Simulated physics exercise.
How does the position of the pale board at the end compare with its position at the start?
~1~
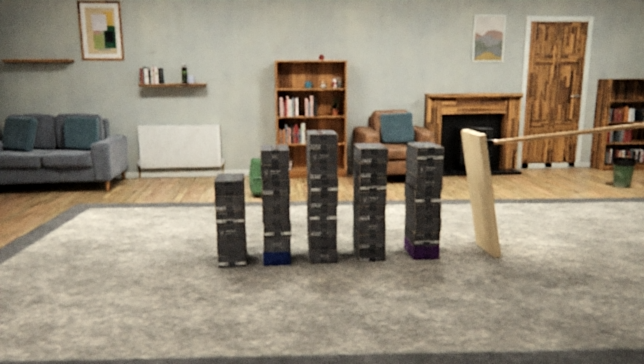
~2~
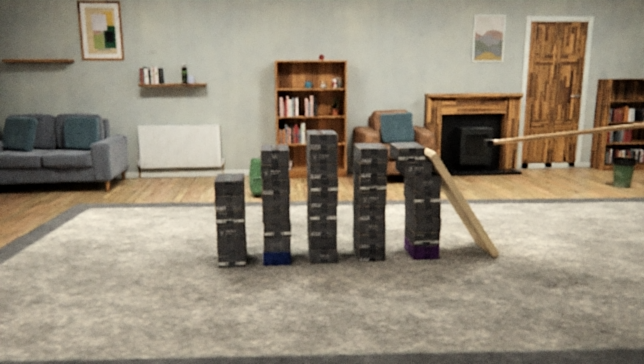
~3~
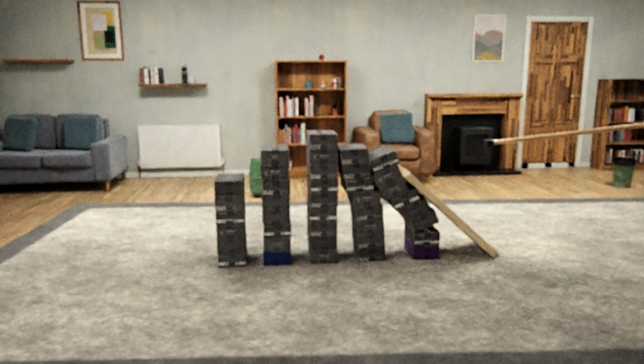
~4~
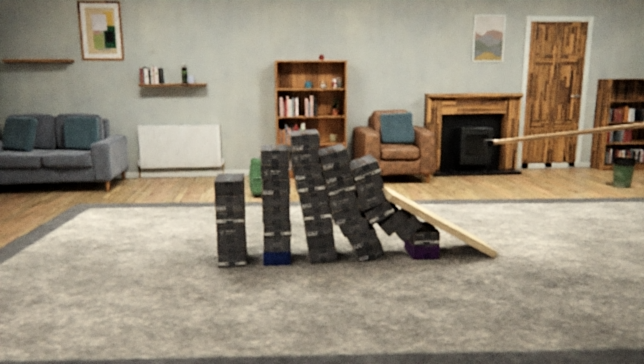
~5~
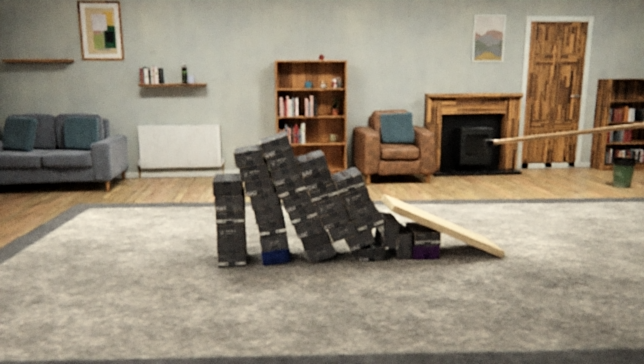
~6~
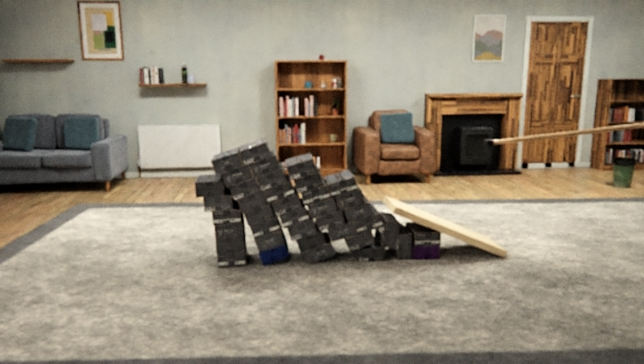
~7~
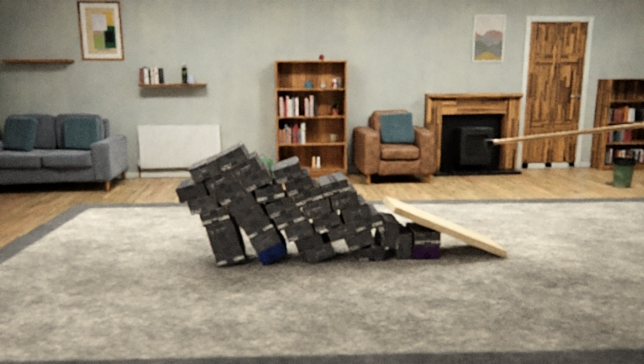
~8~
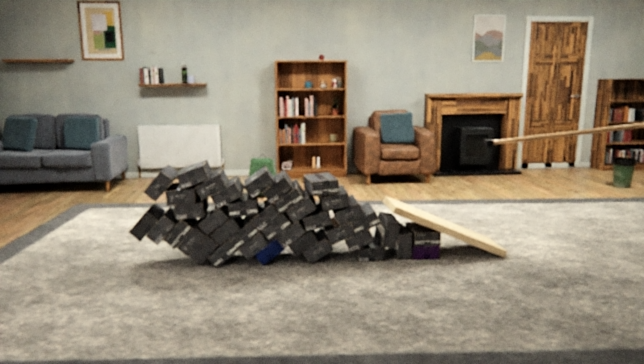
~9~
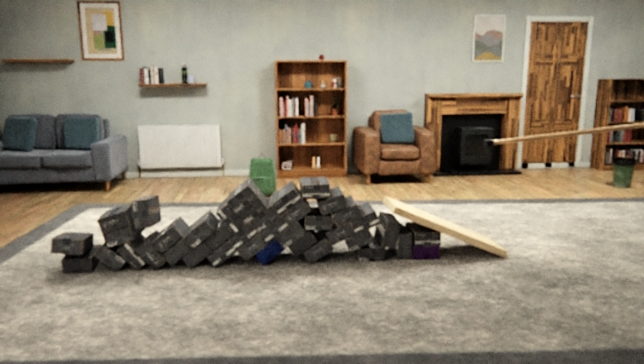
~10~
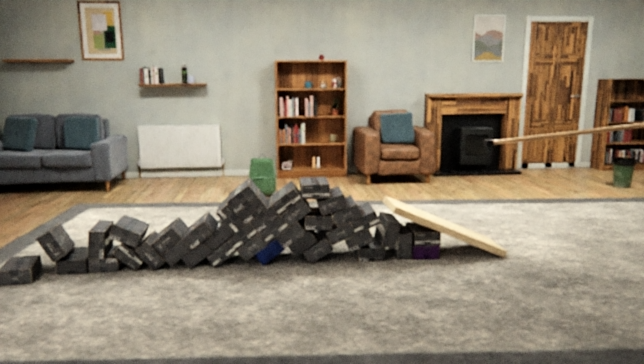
At the start the board stands leaning, close to upright, to the right of the columns. By the end it is down on its side, sloping low against the boxes at the right of the heap.
